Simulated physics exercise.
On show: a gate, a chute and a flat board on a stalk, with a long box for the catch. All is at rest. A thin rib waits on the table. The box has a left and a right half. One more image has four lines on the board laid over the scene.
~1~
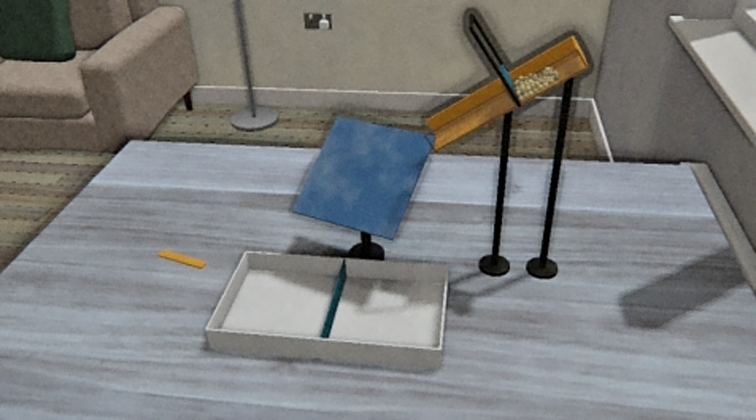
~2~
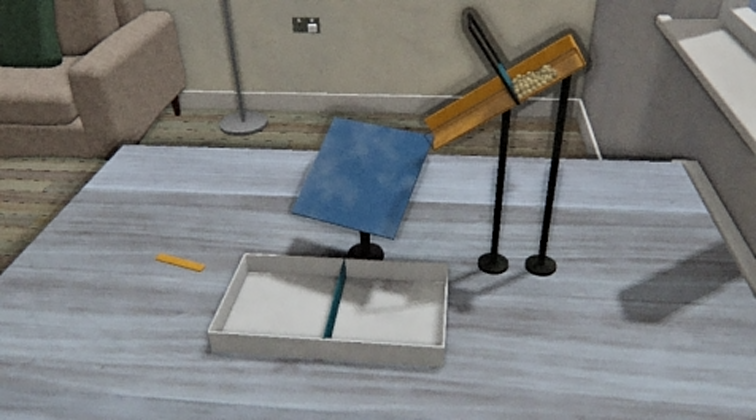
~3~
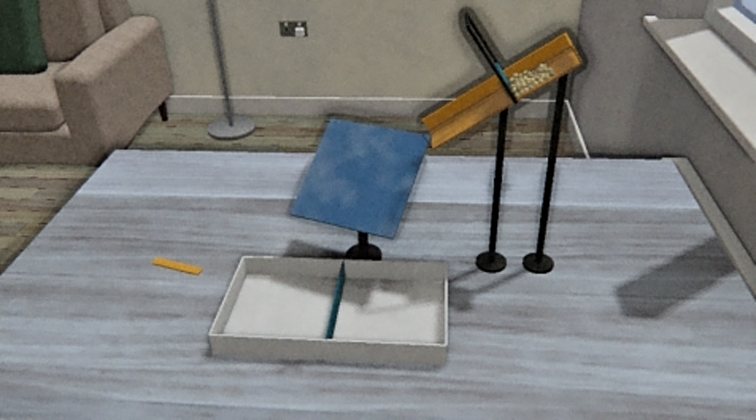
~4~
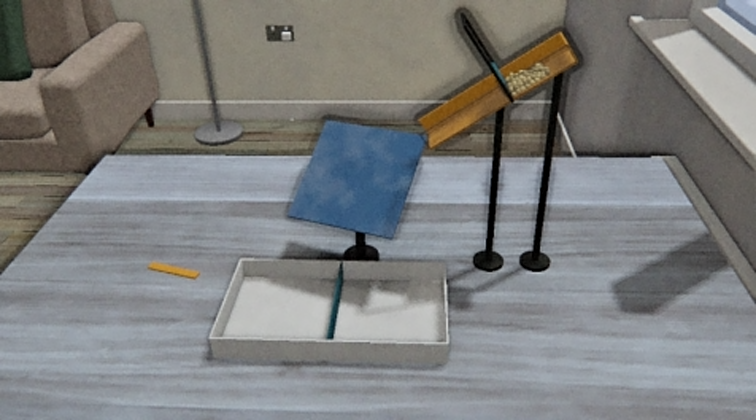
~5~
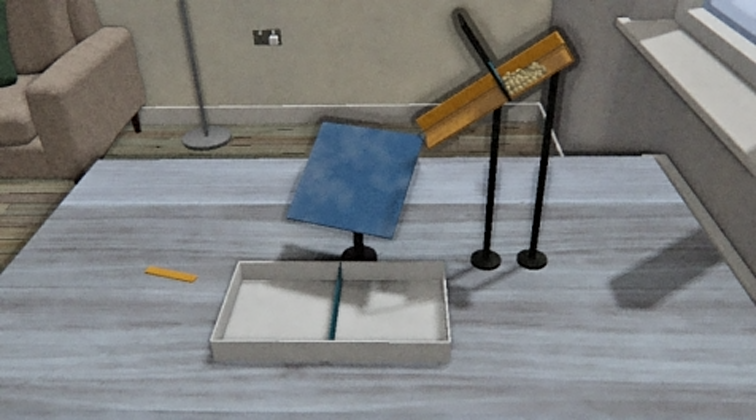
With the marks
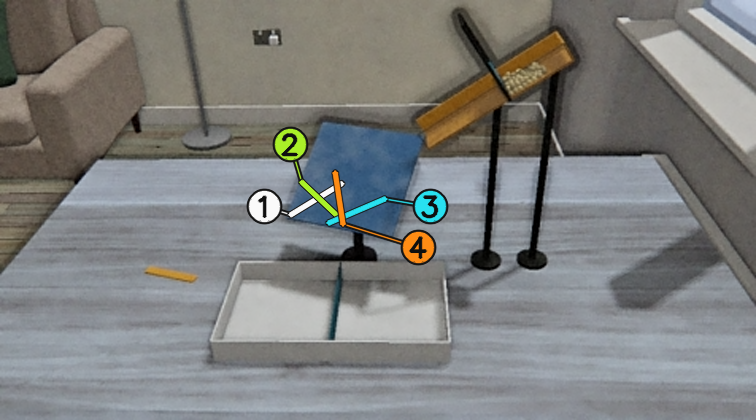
In a living room with a beige sofa and a pale wall, a greyish wood-grain table is seen from slightly above. An orange-brown chute on two black stands holds pale beans behind a dark gate at right, above a tilted blue board and a white box with a teal divider, an orange strip lying left. Nothing on the table moves while the camera drifts slowly sideways, shifting the background leftward.
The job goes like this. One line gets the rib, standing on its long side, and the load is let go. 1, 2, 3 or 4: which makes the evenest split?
Choose 2.
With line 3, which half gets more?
More lands on the left.
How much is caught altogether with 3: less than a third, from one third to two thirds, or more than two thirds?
It is more than two thirds.
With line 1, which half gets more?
Left.
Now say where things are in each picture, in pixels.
The first frame shows load behind the gate at (530, 83), soya beans; lip of the chute at (436, 144), sloping gently.
The second frame shows middle of the board at (362, 174), tilted fairly steeply; middle of its low edge at (340, 225); of its high edge at (382, 126).
The third frame shows front corners of the box at (209, 335) and (446, 345); front end of its middle wall at (326, 340); gate still shut at (500, 72).
The fourth frame shows middle of the load at (521, 79); lip at (430, 142).
The fifth frame shows middle of the load at (518, 78); lip at (428, 142).
On the marked copy, line 1 from (341, 183) to (290, 214); line 2 from (301, 182) to (338, 217); line 3 from (384, 198) to (328, 222); line 4 from (335, 172) to (342, 224).
Choosing 1, of what is caught, nearly all in the left half, a stray few in the right.
Choosing 2, of what is caught, about half in the left half, about half in the right.
Choosing 3, of what is caught, nearly all in the left half, a stray few in the right.
Choosing 4, of what is caught, a small part in the left half, most in the right.
